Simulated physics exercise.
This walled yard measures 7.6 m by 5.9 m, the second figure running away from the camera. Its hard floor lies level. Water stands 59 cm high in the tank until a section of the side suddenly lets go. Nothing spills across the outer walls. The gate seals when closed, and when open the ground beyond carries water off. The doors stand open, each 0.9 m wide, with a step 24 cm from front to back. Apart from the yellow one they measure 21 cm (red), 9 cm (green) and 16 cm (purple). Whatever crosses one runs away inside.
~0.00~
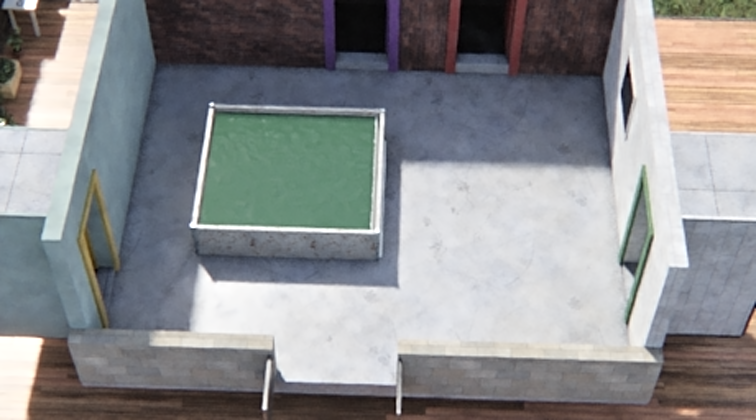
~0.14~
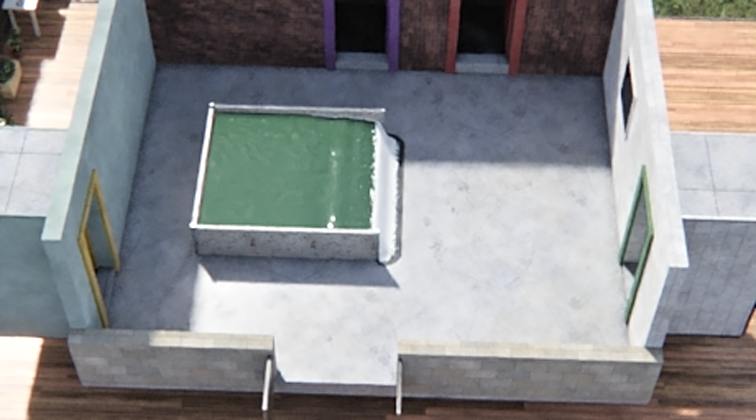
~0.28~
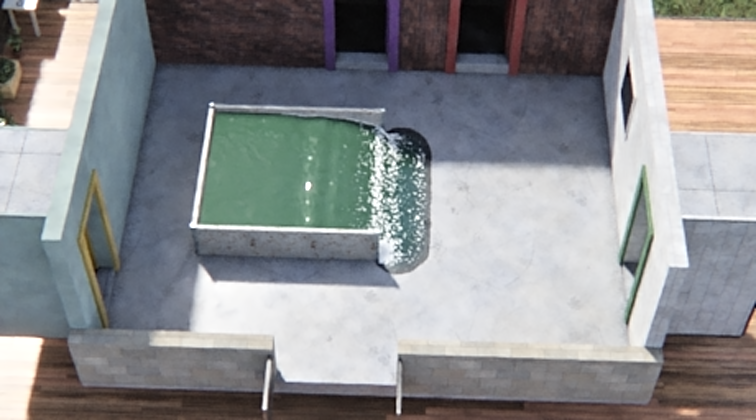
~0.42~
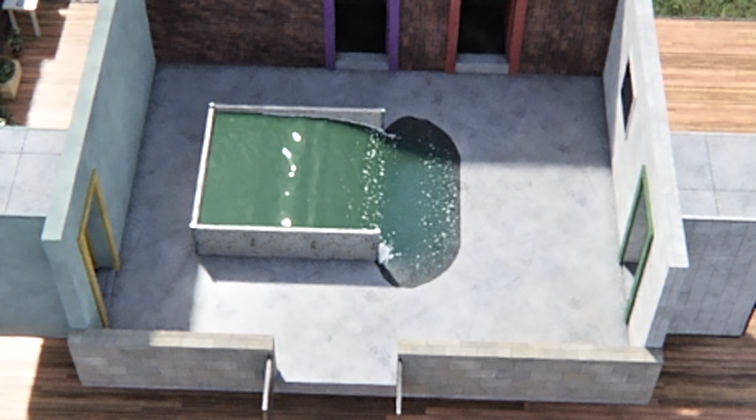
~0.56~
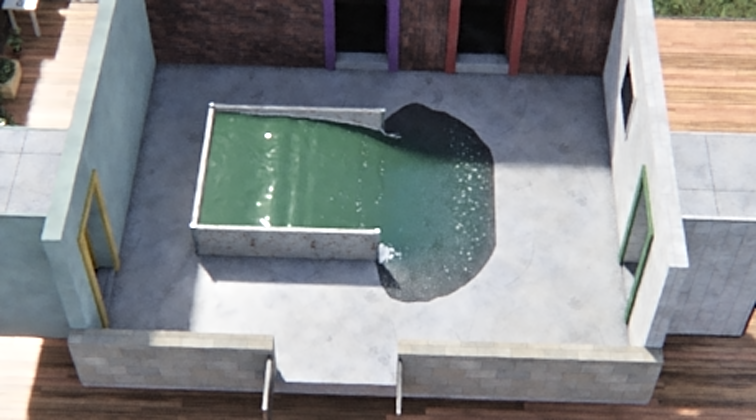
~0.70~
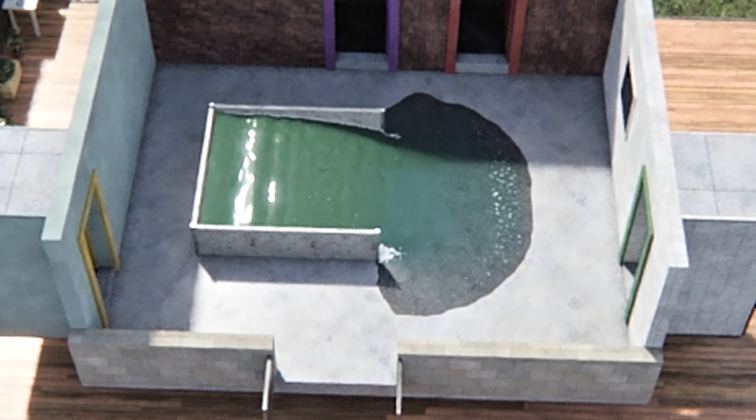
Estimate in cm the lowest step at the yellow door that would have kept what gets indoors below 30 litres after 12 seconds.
About 9.5 cm.
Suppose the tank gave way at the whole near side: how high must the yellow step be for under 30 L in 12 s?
About 18 cm.
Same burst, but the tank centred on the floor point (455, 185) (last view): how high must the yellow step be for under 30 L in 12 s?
Then roughly 9.5 cm.
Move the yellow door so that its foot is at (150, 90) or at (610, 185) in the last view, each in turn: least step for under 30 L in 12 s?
About 11.0 and 25 cm.
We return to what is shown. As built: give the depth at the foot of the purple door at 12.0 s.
Some 4.5 cm.
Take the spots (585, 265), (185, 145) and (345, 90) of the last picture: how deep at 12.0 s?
In that order: 6, 9 and 5 cm.
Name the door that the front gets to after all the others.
The yellow one.
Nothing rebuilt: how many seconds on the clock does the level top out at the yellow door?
Around 8.0 s.
After 1.4 s water covers 40 % of the floor, deepest (31 cm) near (616, 216); it has not reached the yellow door.
After 3.0 s water covers 50 % of the floor, deepest (40 cm) near (603, 89); it has not reached the yellow door.
After 12.0 s water covers 95 % of the floor, deepest (16 cm) near (153, 141); 12 cm at the yellow door, 6 litres in over its 12 cm step.
At the yellow door as built, the water arrived by 7.1 s and peaked near 15 cm at 7.8 s.
Run again over the same 12 s with other heights there, 45 litres in over 8.5 cm, 9 litres over 11.5 cm. The limit of 30 litres is kept from about 9.5 cm up.
